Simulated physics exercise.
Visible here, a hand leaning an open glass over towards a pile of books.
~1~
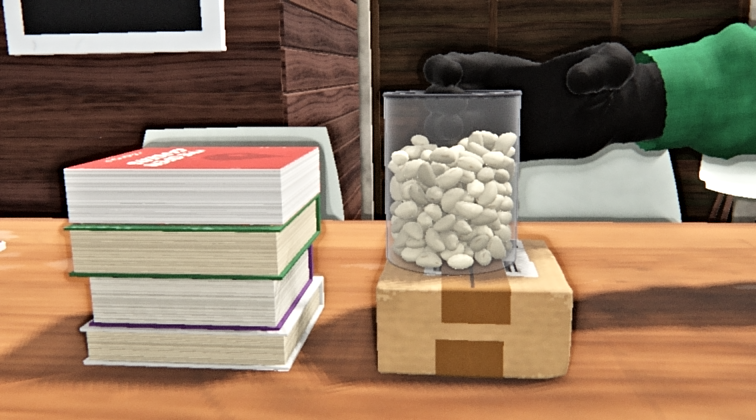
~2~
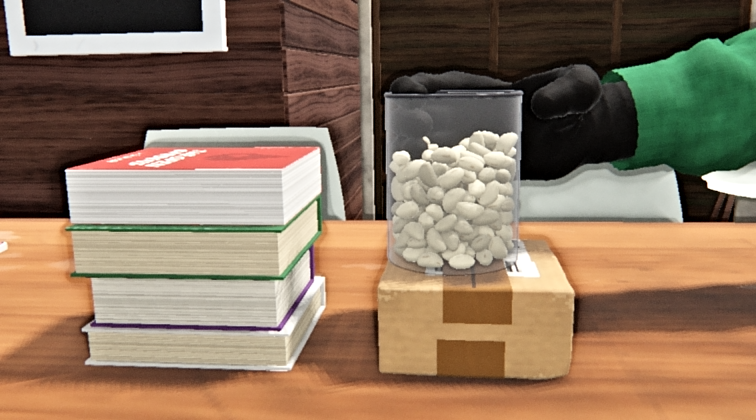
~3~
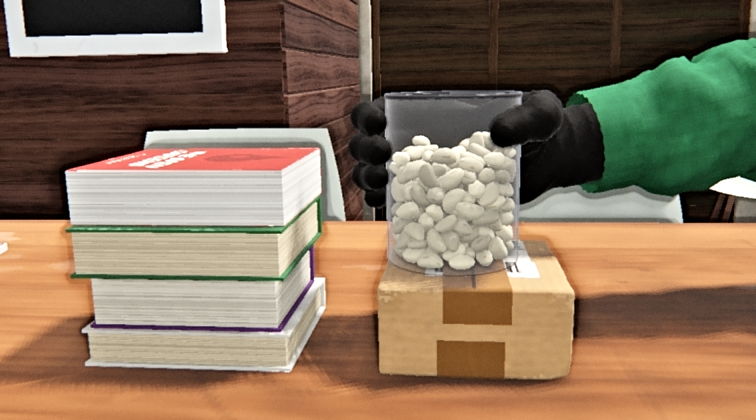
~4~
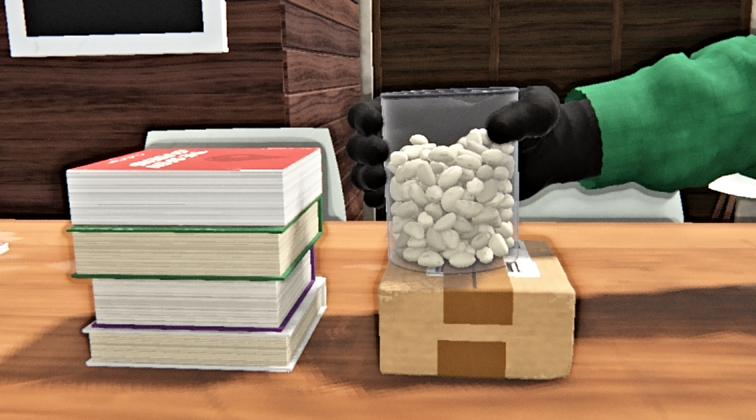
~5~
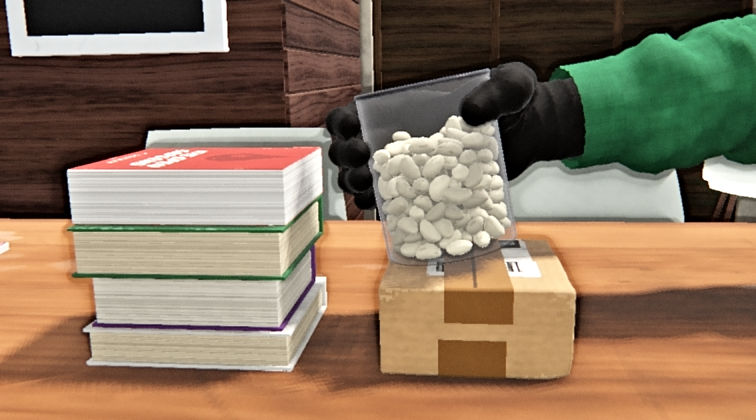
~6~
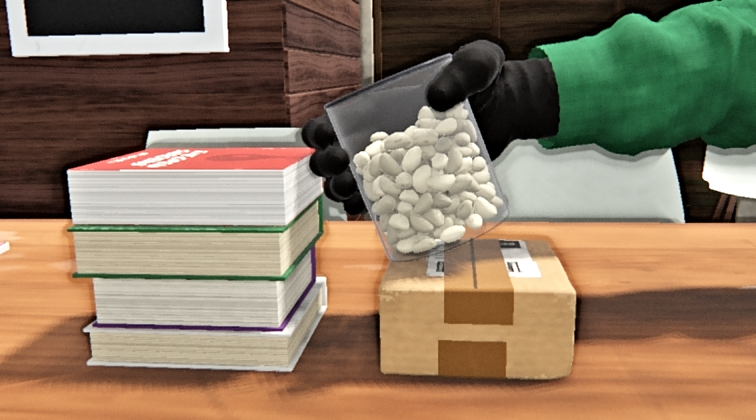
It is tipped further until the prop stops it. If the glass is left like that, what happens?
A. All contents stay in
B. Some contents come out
Answer: A.
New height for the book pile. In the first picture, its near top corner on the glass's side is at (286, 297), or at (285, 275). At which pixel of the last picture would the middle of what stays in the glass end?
The middle would end roughly at (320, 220) the first time, then roughly at (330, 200).
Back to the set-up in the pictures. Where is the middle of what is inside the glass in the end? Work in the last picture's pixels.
(401, 173) or close by.
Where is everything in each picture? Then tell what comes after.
Glass at (451, 177), three quarters full of white beans; book pile at (206, 182), reaching most of the way up the glass, in the first frame.
Glass at (452, 177), upright; rim at (387, 95); top of the contents at (460, 163), in the second frame.
Glass at (452, 177), upright; rim at (387, 96); book pile at (208, 183), in the third frame.
Glass at (451, 175), upright; rim at (383, 96); top of the contents at (455, 162), in the fourth frame.
Glass at (437, 166), leaning 11°; rim at (358, 98); book pile at (209, 182), in the fifth frame.
Glass at (418, 159), leaning 21°; rim at (328, 107); book pile at (209, 183), reaching most of the way up the glass, in the sixth frame.
Then, 0.13 s past the last view, the glass leans 29°; everything is still inside.
Then, 0.30 s past the last view, the glass leans 37°; everything is still inside.
Then, 0.48 s past the last view, the glass rests on the book pile at 38°; everything is still inside.
Finally, the glass rests on the book pile at 38°; everything is still inside.
